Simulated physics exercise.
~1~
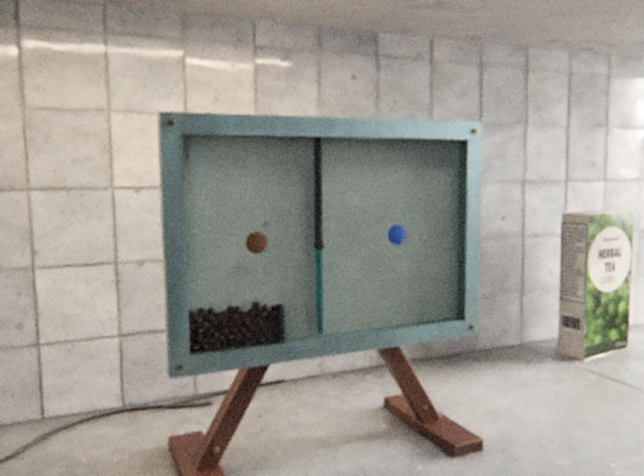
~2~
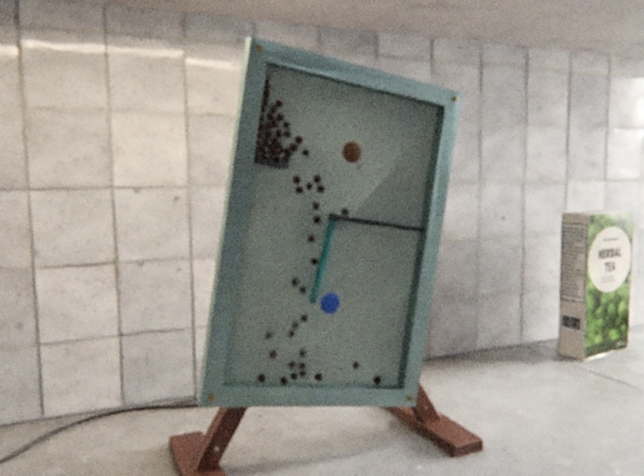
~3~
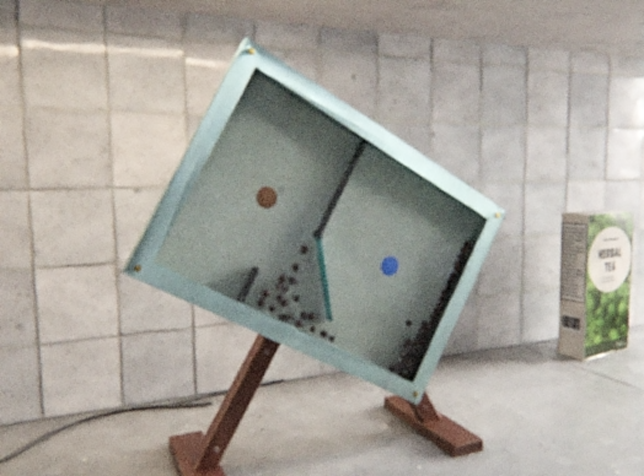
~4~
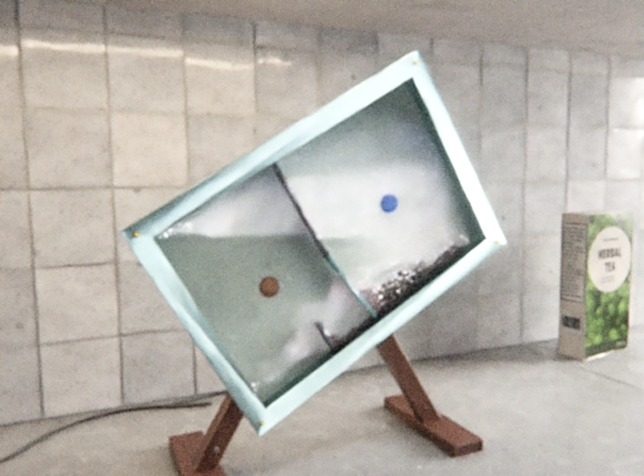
A shallow, glass-fronted case of dark beads tipped steeply clockwise on its wooden stand, spilling beads past the swinging turquoise flap, then swung back the other way and ended tilted anticlockwise, with most beads on the blue-dot side and few by the brown dot.
